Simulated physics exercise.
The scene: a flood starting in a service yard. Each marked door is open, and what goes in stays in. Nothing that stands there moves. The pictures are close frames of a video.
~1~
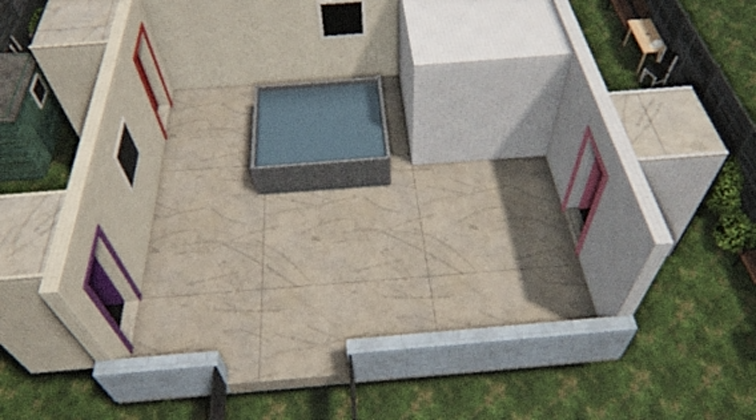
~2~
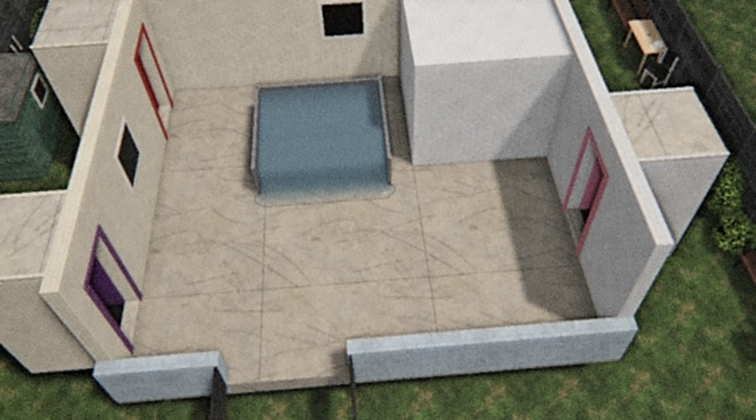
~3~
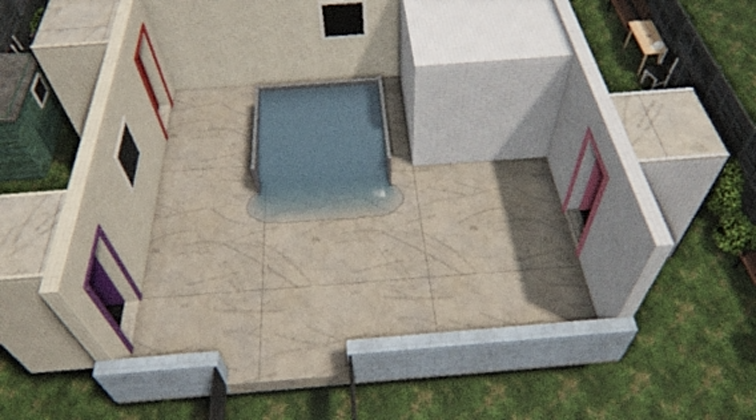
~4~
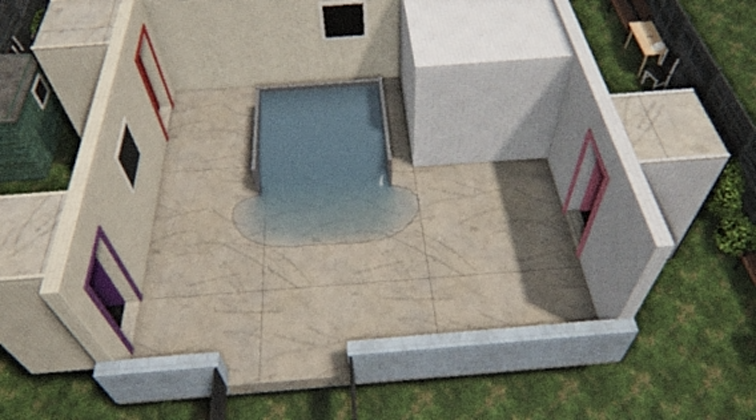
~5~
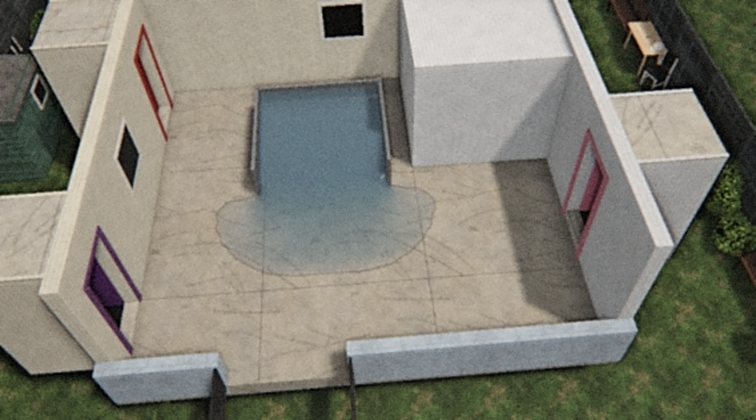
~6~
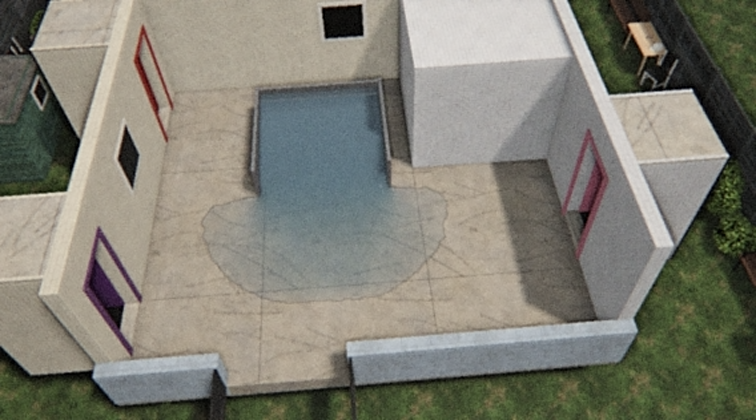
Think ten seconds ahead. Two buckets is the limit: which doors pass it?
The purple door takes more than that; the pink door stays under that; the red door stays under that.
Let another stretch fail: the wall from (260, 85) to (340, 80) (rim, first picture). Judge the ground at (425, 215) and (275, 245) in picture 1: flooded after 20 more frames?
In that order: Wet, free of water.
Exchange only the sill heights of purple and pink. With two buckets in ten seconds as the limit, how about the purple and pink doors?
In short: The purple door takes less, the pink door is over.
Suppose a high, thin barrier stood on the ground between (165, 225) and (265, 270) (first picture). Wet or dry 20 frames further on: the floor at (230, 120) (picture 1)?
Verdict: Clear.
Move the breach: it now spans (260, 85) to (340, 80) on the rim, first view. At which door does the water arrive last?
Last comes the pink one.
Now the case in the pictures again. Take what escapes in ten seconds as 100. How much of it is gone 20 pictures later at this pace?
Near 55 in a hundred.
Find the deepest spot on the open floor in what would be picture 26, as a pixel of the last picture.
Close to (594, 343).
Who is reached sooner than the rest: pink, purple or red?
It is the purple door.
A moment on, water covers 45 % of the floor; the purple door not reached, the pink door not reached, the red door not reached.
Next, water covers 55 % of the floor; the purple door wet at the sill, nothing in, the pink door not reached, the red door not reached.
Then, water covers 60 % of the floor; the purple door over two buckets in, the pink door wet at the sill, nothing in, the red door not reached.
Later, water covers 80 % of the floor; the purple door over two buckets in, the pink door wet at the sill, nothing in, the red door not reached.
In the end, water covers 90 % of the floor; the purple door over two buckets in, the pink door wet at the sill, nothing in, the red door wet at the sill, nothing in.
